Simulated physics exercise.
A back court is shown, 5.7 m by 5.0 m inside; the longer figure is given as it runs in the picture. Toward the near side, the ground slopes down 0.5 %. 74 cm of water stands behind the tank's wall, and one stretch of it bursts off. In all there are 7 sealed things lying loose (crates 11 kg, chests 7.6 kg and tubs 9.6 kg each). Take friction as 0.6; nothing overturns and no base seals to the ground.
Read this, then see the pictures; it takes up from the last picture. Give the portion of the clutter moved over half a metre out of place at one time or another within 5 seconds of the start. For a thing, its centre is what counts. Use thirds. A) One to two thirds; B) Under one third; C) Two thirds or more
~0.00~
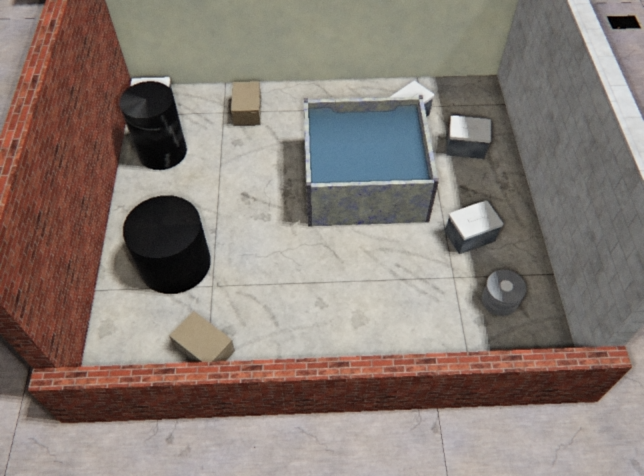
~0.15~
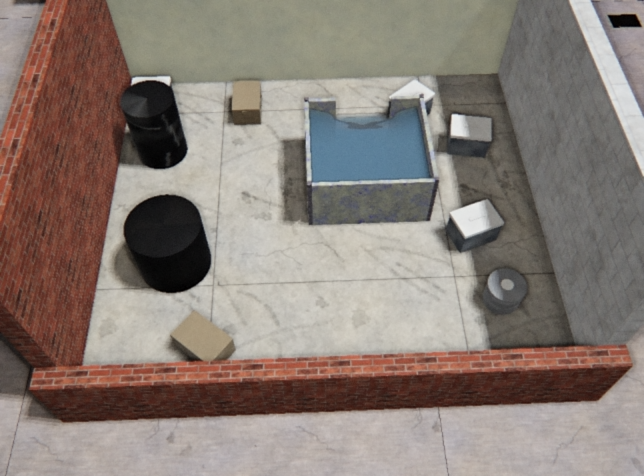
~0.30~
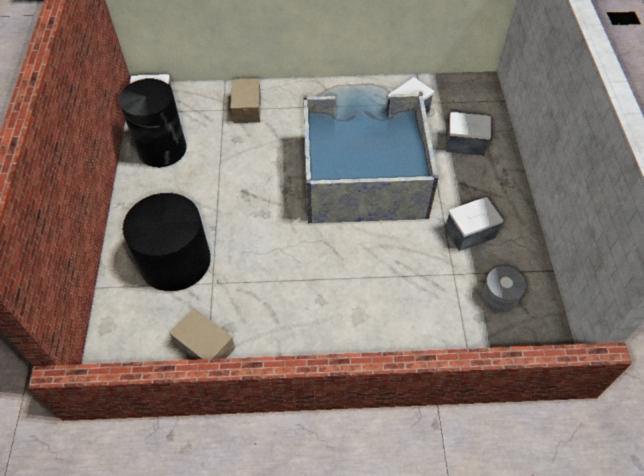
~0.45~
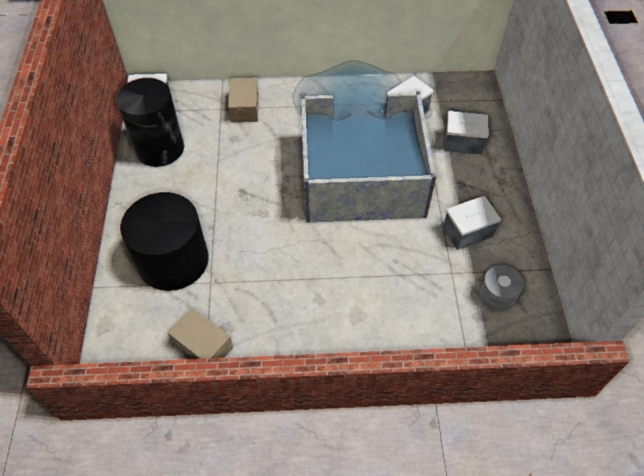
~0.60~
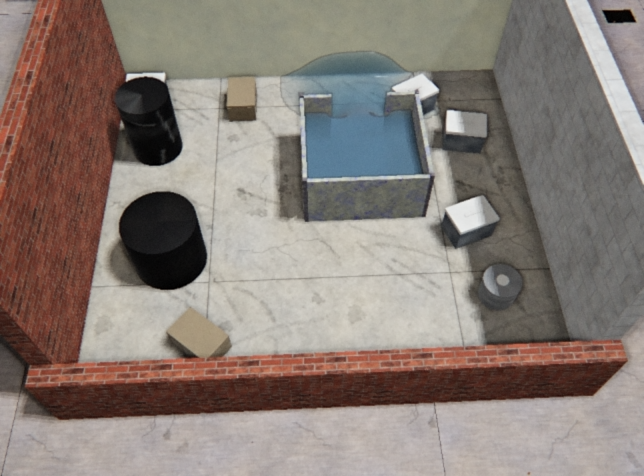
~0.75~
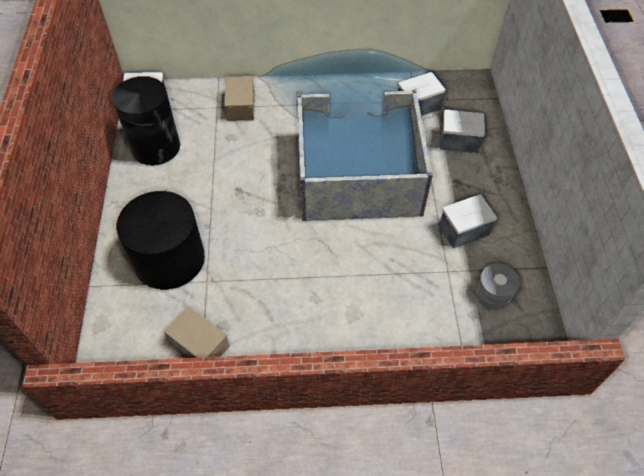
C.
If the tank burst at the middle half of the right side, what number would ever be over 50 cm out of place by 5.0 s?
So the tally would be 6.
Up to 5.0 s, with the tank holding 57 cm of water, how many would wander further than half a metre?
Count: 4.
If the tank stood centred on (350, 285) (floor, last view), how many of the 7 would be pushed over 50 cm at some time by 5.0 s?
Then 4 of them would.
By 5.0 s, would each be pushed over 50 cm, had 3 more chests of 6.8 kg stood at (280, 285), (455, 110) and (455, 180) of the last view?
In the order asked: Not as far, farther than that, farther than that.
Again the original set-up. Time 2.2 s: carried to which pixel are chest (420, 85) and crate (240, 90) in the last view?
Near (494, 119) and (198, 133).
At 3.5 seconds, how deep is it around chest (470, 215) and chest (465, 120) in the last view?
Roughly 3 and 4 cm.
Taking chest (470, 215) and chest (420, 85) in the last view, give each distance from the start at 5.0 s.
Distances: 200 cm; 350 cm.
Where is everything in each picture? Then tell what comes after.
A chest at (411, 96), on the bottom; a crate at (246, 96) rests on the ground; water covers 2.0 m2; 0 of 7 have shifted, in the first frame.
A chest at (412, 95), on the bottom; a crate at (246, 95), on the bottom; water covers 2.5 m2; 0 of 7 have shifted, in the second frame.
A chest at (411, 93), on the bottom; a crate at (245, 93) rests on the ground; 3.3 m2 under water; 0 of 7 have shifted, in the third frame.
A chest at (410, 92) rests on the ground; a crate at (243, 92), on the bottom; 3.9 m2 under water; 0 of 7 have shifted, in the fourth frame.
A chest at (415, 89), on the bottom, 13 cm from its start; a crate at (241, 91), on the bottom; 4.2 m2 under water; 1 of 7 have shifted, in the fifth frame.
A chest at (422, 86) rests on the ground, 27 cm from its start; a crate at (239, 91), on the bottom; 4.6 m2 under water; 1 of 7 have shifted, in the sixth frame.
After 1.1 s 1 of 7 are over 50 cm from their spots; 0 afloat.
After 2.2 s 2 of 7 are over 50 cm from their spots; 2 afloat.
After 3.5 s 4 of 7 are over 50 cm from their spots; 2 afloat.
After 5.0 s 5 of 7 are over 50 cm from their spots, and 5 have been at some point; 5 afloat.
